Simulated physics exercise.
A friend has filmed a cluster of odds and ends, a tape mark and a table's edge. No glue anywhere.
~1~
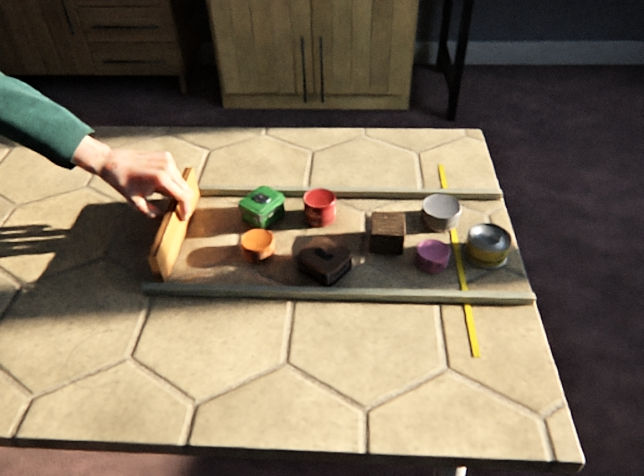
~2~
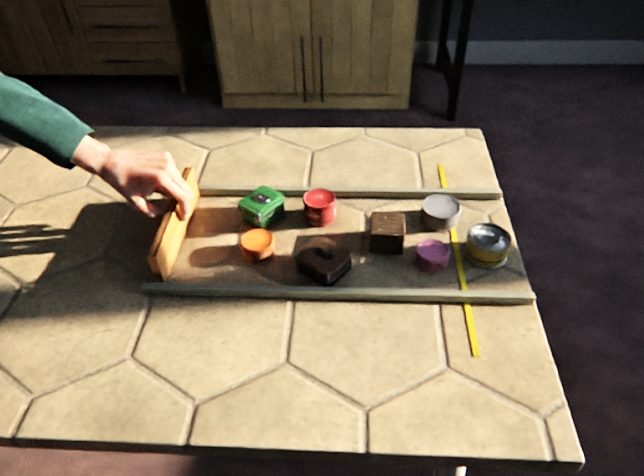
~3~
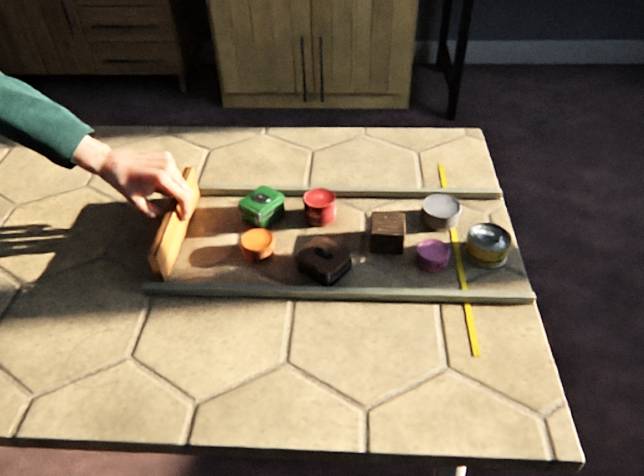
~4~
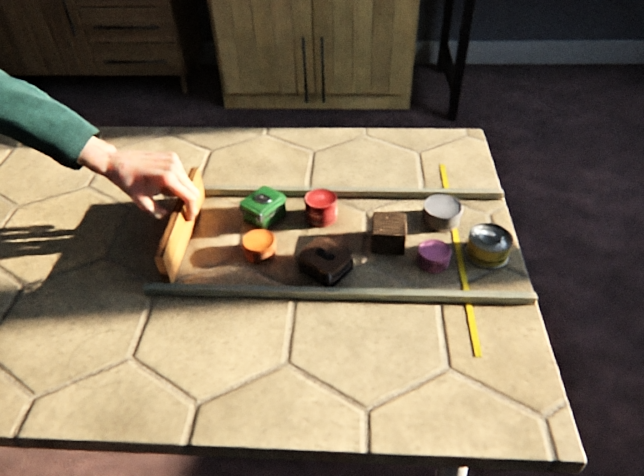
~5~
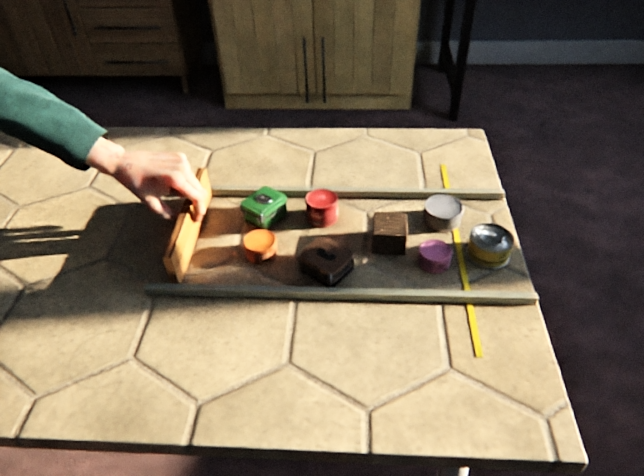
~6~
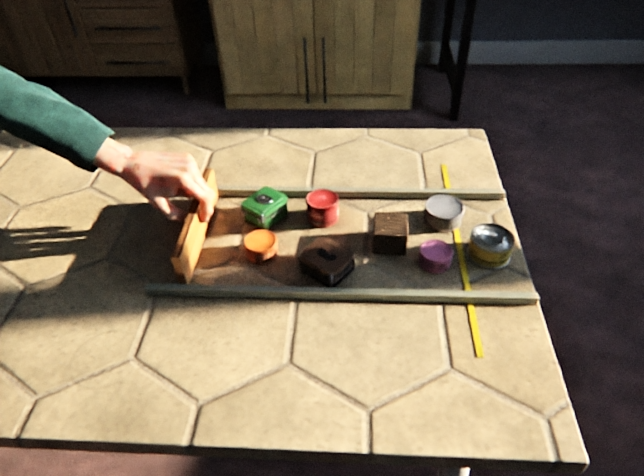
At first, a hand in a green sleeve holds an orange board upright at the left of a loose group of small pots, tubs and blocks on a tiled table. The hand then slides the board slightly right, toward the green case and orange tub, while the objects barely shift.
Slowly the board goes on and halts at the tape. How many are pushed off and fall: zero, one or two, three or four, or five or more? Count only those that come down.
As it turns out, the number that fall off is one or two.
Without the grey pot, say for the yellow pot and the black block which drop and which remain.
The yellow pot drops off; the black block does not fall.
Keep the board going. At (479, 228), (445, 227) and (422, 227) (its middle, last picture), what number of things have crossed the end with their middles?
Past the end: 5, 2 and 0.
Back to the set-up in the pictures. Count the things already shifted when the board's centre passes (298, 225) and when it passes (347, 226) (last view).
At the one place 4, at the other 5.
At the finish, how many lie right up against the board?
That makes 3.
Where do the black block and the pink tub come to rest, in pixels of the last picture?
Near (507, 232) and (518, 261).
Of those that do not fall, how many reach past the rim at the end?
It comes to 3.
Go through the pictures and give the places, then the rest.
Yellow pot (487, 245); grey pot (441, 213); pink tub (432, 256); board (176, 222); tape (456, 243), in the first frame.
Grey pot (440, 213); orange tub (258, 246), in the second frame.
Pink tub (432, 255); green case (263, 208), in the third frame.
Yellow pot (489, 246); black block (389, 233), in the fourth frame.
Grey pot (443, 213); brown case (327, 262), in the fifth frame.
Yellow pot (491, 246); grey pot (444, 213); pink tub (435, 256); board (197, 223); tape (459, 243), in the sixth frame.
Soon after, none off yet; yellow pot at rest near (491, 246); grey pot at rest near (444, 213); pink tub at rest near (435, 256).
Then, none off yet; yellow pot moved a little near (502, 247); grey pot moved about its own width near (492, 213); pink tub moved about its own width near (468, 260).
By the end, the number that fall off is one or two; fallen, grey pot and yellow pot.
